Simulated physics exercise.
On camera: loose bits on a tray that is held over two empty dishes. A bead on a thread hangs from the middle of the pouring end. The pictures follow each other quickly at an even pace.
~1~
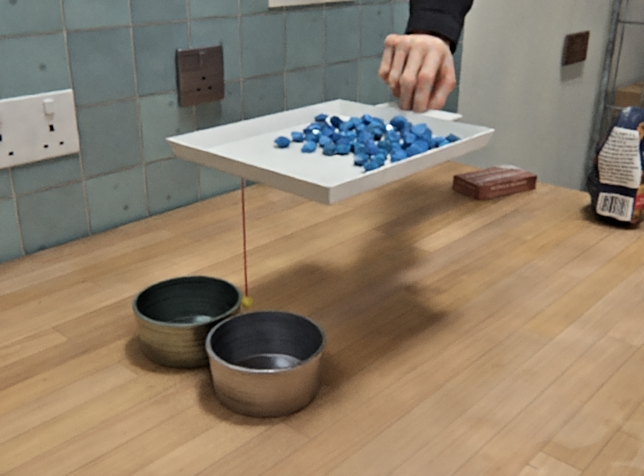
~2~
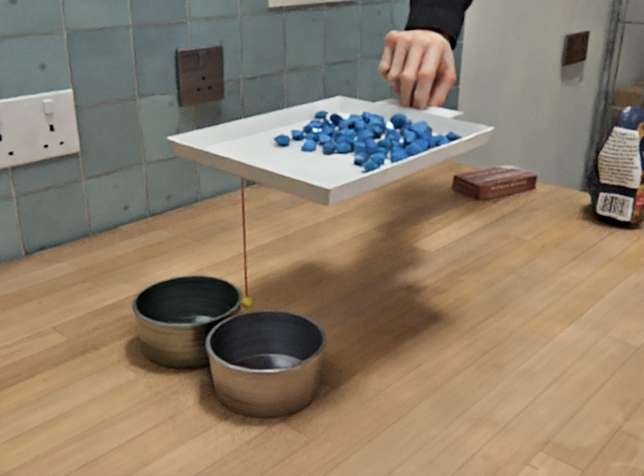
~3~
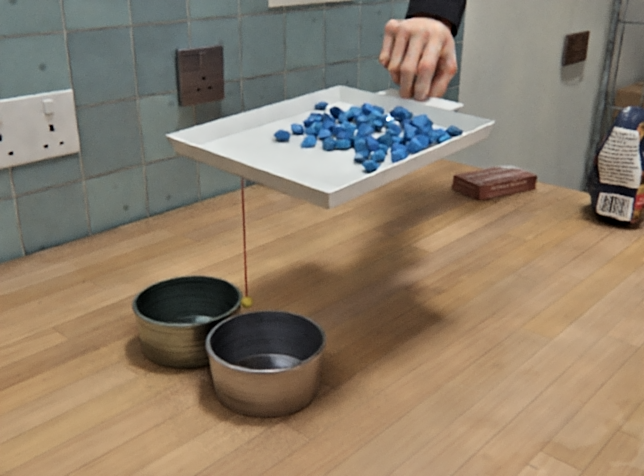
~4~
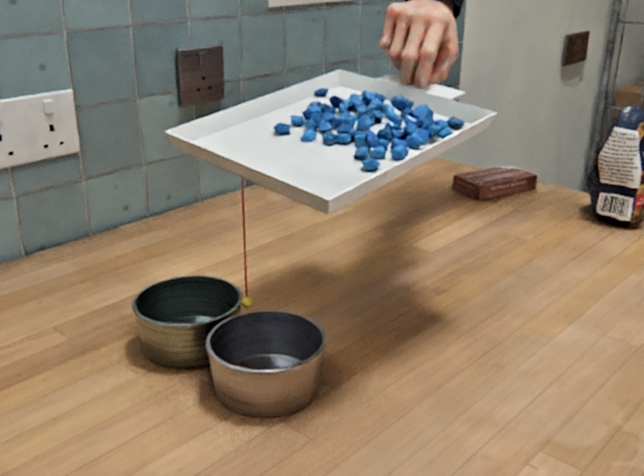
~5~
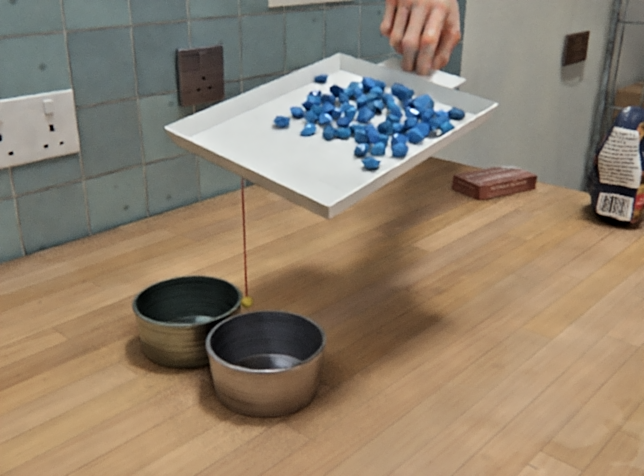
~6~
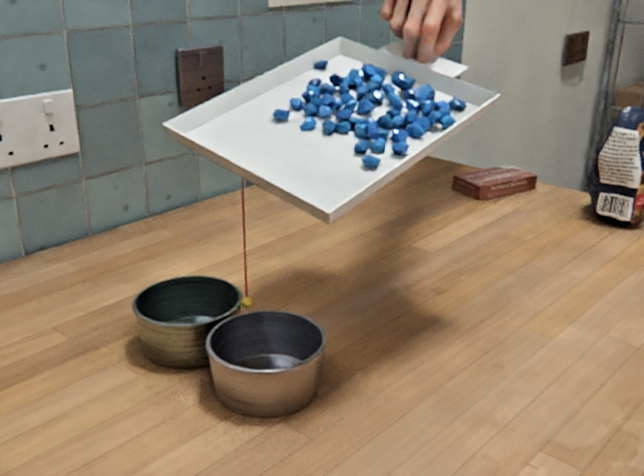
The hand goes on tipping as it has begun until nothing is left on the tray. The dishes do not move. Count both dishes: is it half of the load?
Caught overall: Only the smaller part.
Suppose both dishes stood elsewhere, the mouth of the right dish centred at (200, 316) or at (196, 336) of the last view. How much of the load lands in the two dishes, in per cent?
First some 0, then 0 per cent.
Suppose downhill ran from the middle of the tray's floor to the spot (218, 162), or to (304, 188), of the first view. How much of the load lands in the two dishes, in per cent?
First some 70, then 30 per cent.
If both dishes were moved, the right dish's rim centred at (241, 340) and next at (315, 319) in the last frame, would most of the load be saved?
The first try: The smaller part. The second: Less than half.
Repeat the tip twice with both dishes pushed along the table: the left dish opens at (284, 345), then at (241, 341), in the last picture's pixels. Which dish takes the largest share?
At the first place the dish on the left, at the second the dish on the right.
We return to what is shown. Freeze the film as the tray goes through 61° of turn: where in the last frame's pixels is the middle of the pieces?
Around (337, 197).
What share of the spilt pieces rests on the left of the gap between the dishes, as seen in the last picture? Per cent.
About 10 per cent.
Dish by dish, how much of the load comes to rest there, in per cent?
About: Left dish 0, right dish 20 per cent.
Soon, tray tipped steeply; most on the tray; a small part in the air.
A while on, tray tipped right over; a stray few on the tray; a small part in the right dish; about two thirds outside both; a small part in the air.
Towards the end, tray tipped past a quarter turn; about a quarter in the right dish; most outside both.
Finally, tray tipped past a quarter turn; about a quarter in the right dish; none in the left dish; most outside both.
